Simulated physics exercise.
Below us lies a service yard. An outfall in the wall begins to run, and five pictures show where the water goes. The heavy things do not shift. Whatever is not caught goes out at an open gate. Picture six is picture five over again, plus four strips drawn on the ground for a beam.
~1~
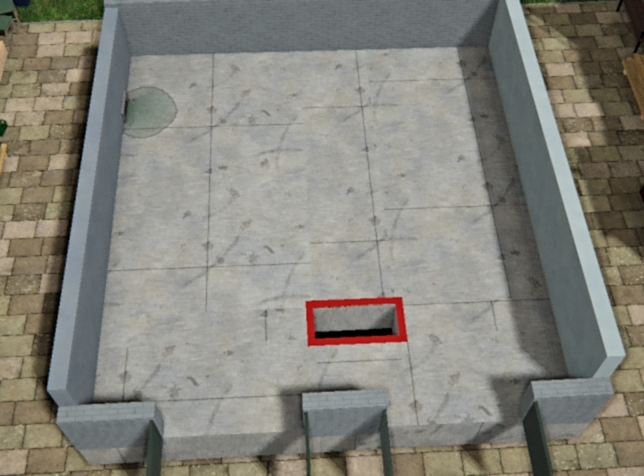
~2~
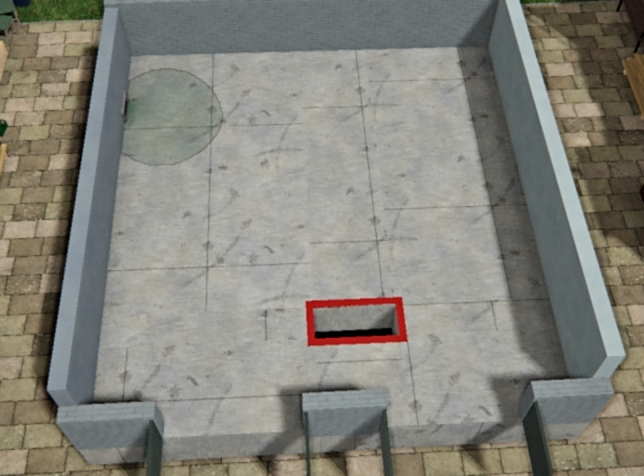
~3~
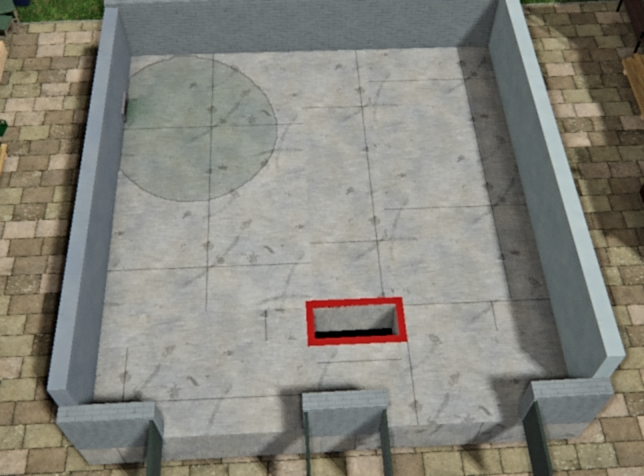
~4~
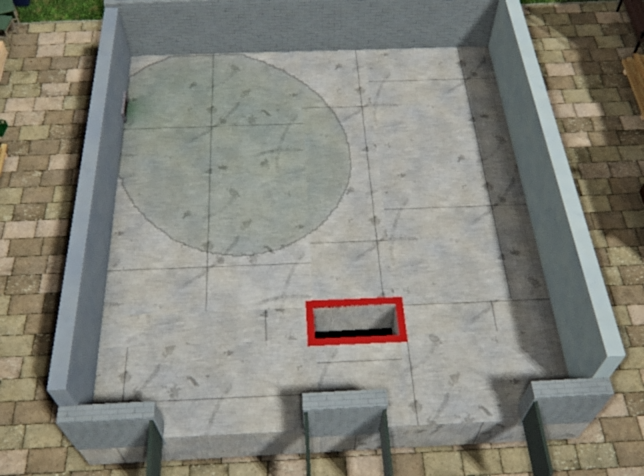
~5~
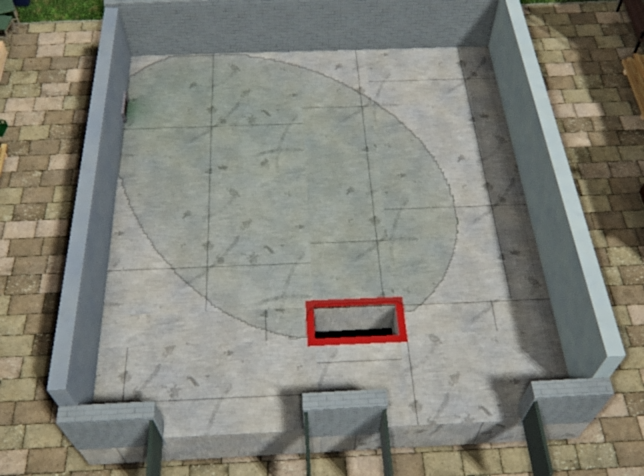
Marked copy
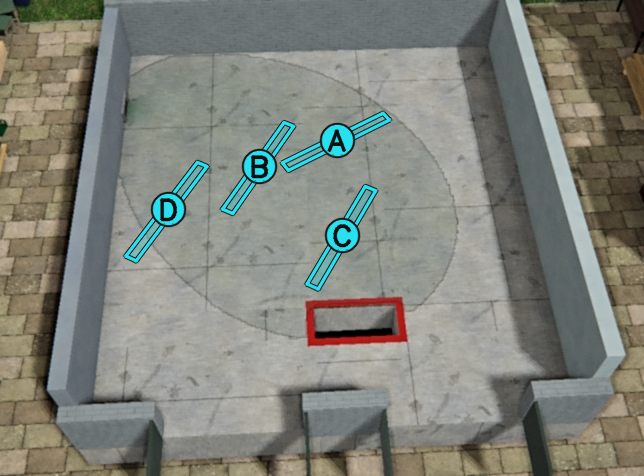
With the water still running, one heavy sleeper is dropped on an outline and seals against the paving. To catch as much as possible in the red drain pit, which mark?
Best: A.
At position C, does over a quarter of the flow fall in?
No.
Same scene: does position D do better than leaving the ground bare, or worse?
It is worse.
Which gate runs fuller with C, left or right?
The right one.
On the marked copy, A from (285, 166) to (386, 116); B from (227, 211) to (288, 124); C from (312, 286) to (370, 188); D from (130, 258) to (202, 164).
With A, about 32 % of the stream runs into the red drain pit, about 68 % out by the gates.
With B, about 14 % of the stream runs into the red drain pit, about 85 % out by the gates.
With C, about 14 % of the stream runs into the red drain pit, about 85 % out by the gates.
With D, about 18 % of the stream runs into the red drain pit, about 82 % out by the gates.
